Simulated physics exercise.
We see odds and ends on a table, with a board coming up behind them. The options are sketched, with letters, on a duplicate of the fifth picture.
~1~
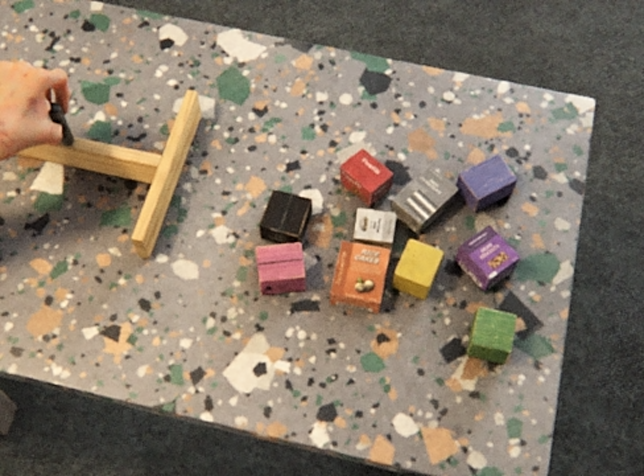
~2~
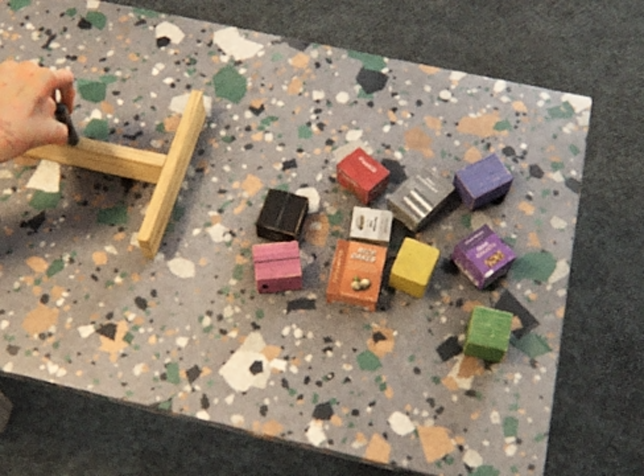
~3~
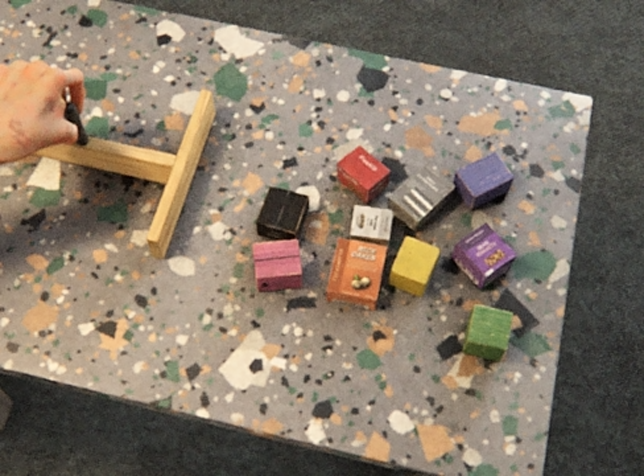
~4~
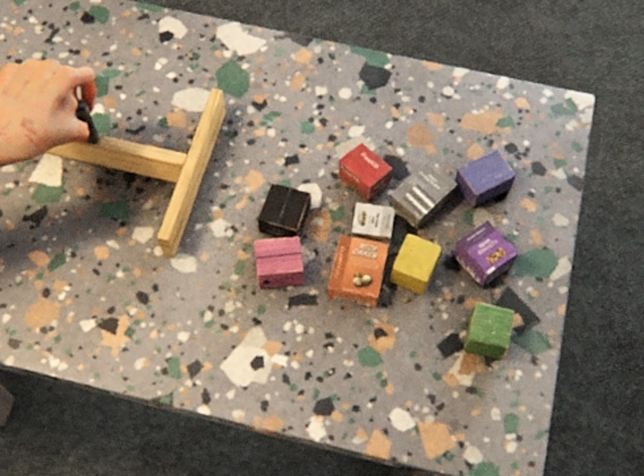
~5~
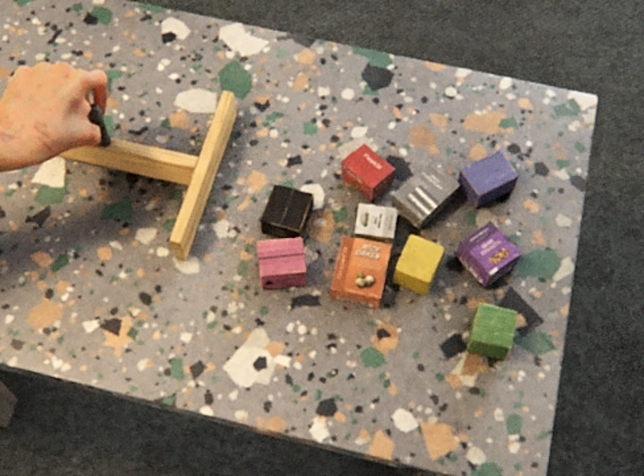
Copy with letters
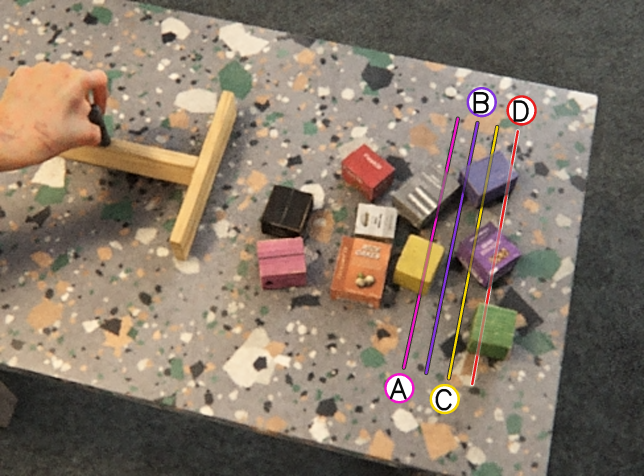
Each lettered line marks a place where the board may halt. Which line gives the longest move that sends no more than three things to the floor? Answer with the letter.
As far as mark D.
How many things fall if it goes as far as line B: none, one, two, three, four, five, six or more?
In all, none.
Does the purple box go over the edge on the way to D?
Yes.
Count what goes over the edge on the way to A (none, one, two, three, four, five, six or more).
The count is none.
On the marked copy, A at (433, 235); B at (454, 239); C at (475, 244); D at (497, 249).
Following D. Soon after the start, board (306, 186); pink box (313, 280); orange box (365, 272).
Later, board (414, 210); purple box (545, 249); green block (514, 343).
In the end, board (498, 229); purple box over the edge; yellow block over the edge; two fallen.
As for the rest, A is within the limit but short; B is within the limit but short; C is within the limit but short.
